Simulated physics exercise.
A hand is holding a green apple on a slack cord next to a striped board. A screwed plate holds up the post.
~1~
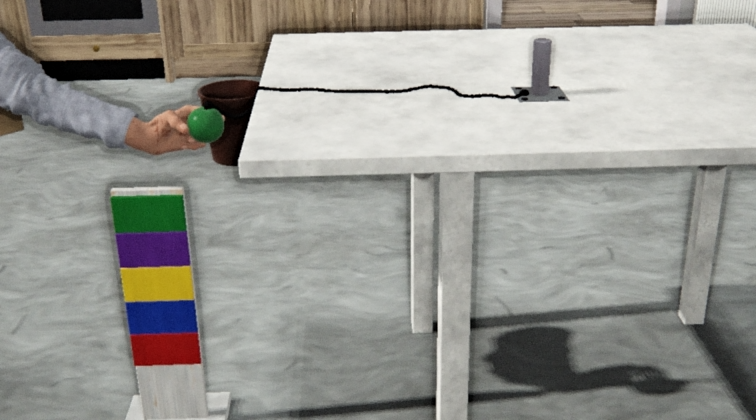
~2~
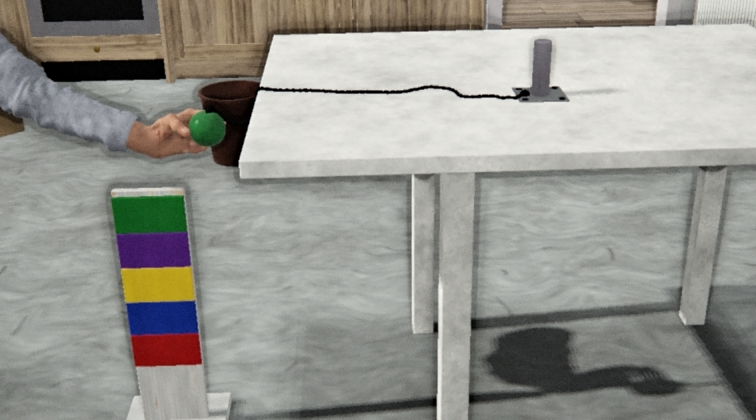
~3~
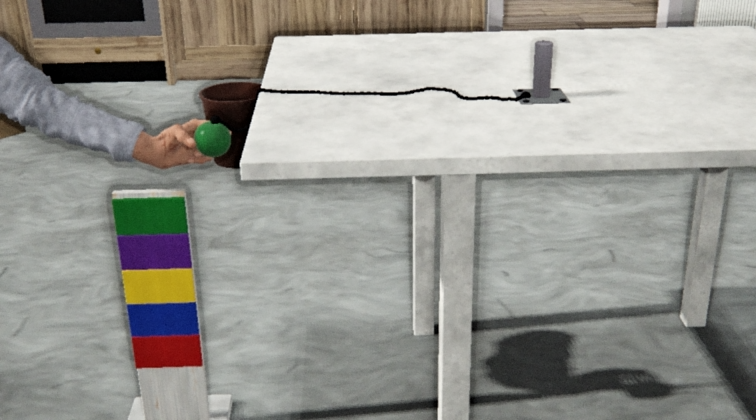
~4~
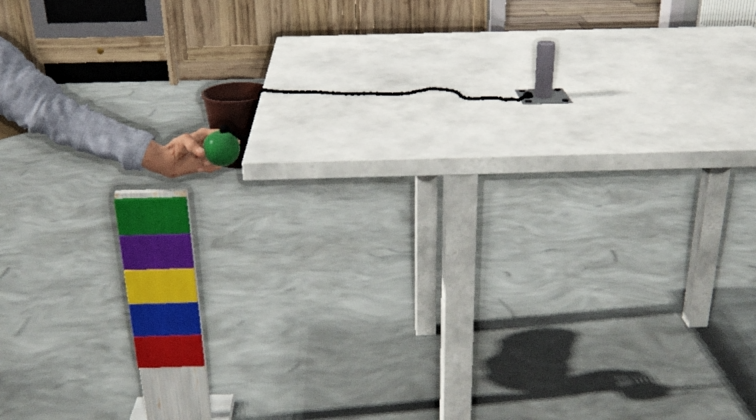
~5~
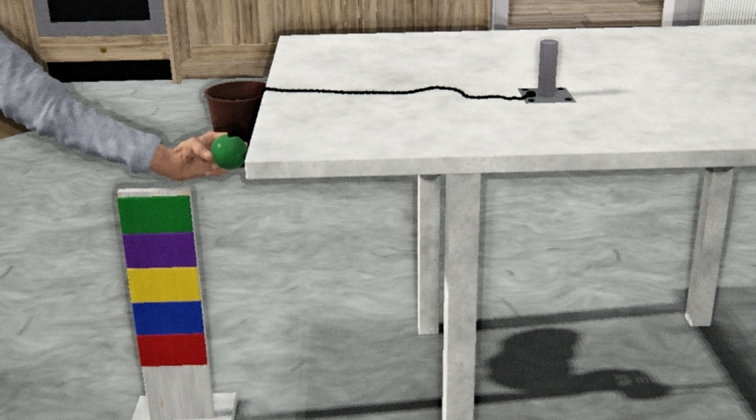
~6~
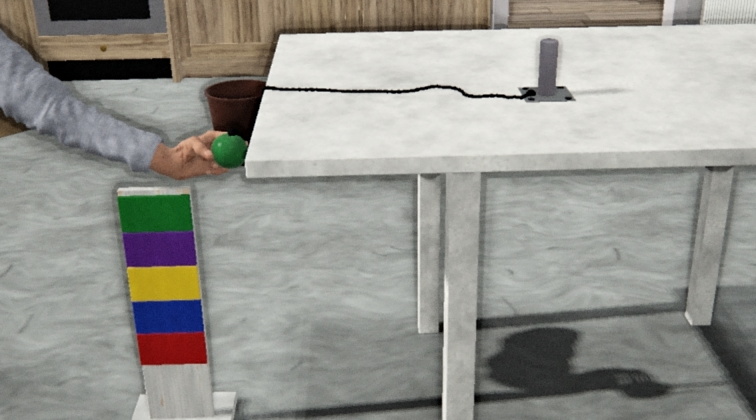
A hand holding a green apple moved slowly down and to the right toward the near corner of a white table, then paused, while the post and black cord on top stayed put.
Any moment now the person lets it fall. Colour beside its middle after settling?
Green.
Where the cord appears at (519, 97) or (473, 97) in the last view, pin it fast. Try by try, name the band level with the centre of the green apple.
Try one: Green. Try two: Green.
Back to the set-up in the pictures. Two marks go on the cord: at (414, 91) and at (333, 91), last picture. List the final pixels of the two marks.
Near (382, 93) and (299, 92).
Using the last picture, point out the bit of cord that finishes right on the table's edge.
Near (293, 90).
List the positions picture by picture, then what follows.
In the first picture, green apple (206, 125); green (148, 215); purple (153, 251); yellow (157, 285); blue (162, 318); red (166, 350).
In the second picture, green apple (207, 128); cord through (503, 98) (450, 89) (388, 93) (320, 91) (258, 97).
In the third picture, green apple (213, 139).
In the fourth picture, green apple (222, 148); cord through (506, 100) (453, 91) (391, 95) (323, 93) (261, 99).
In the fifth picture, green apple (229, 152).
In the sixth picture, green apple (230, 151); cord through (509, 98) (456, 89) (394, 92) (326, 91) (265, 97).
Soon after, apple near (287, 216); level with green.
Then, apple near (260, 217); level with green.
At rest, apple near (273, 219); level with green. Its centre hangs level with the green band.
